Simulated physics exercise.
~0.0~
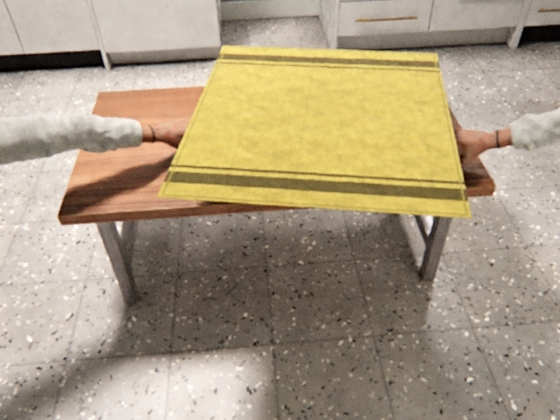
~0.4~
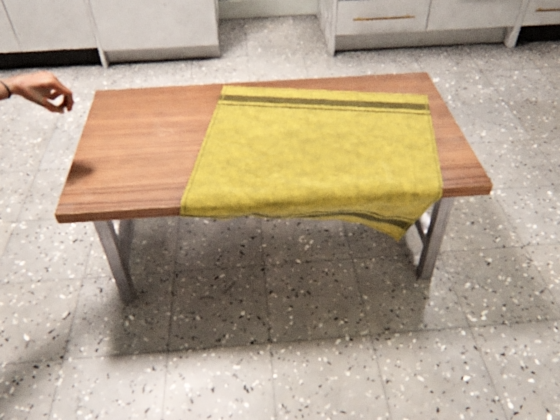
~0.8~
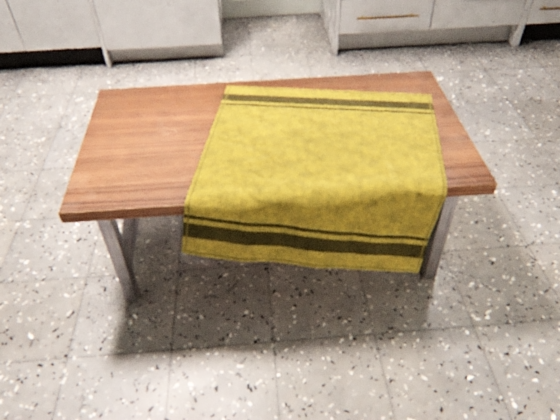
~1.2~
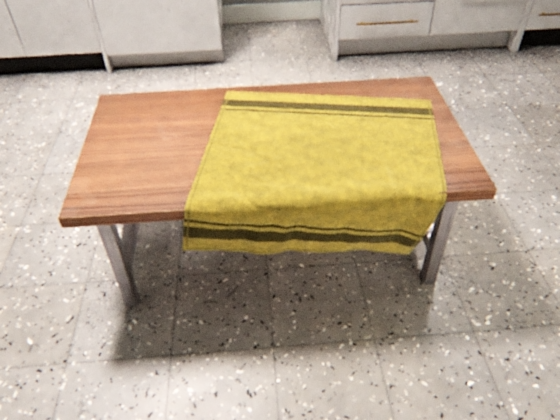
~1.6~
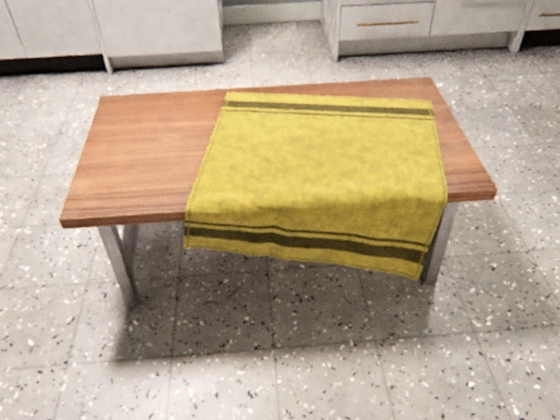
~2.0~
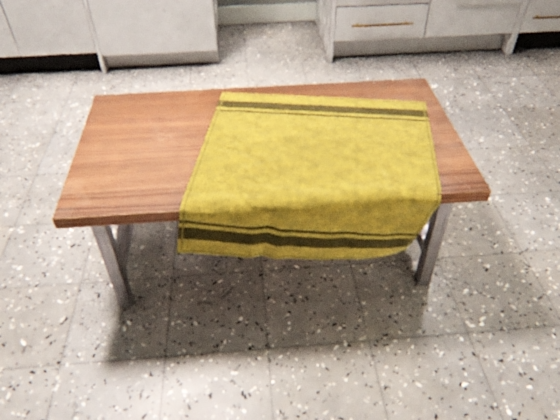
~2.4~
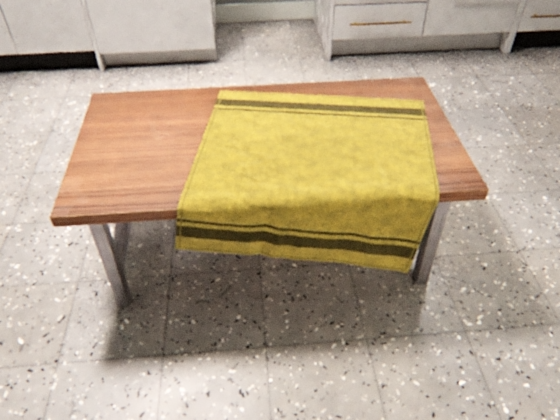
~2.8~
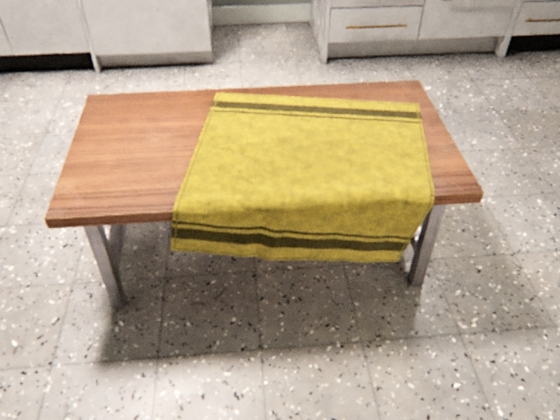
Two hands, reaching in from the left and right in pale sleeves, hold a yellow-green tea towel with dark striped ends level over a low wooden table with grey metal legs. The view looks down from the front in a room with a speckled grey floor and pale cabinets behind, swaying slightly. The hands let go and withdraw, and the towel drops onto the right half of the tabletop, its near end folding down over the front edge. That hanging end swings a little, then settles, and the towel stays draped on the table.
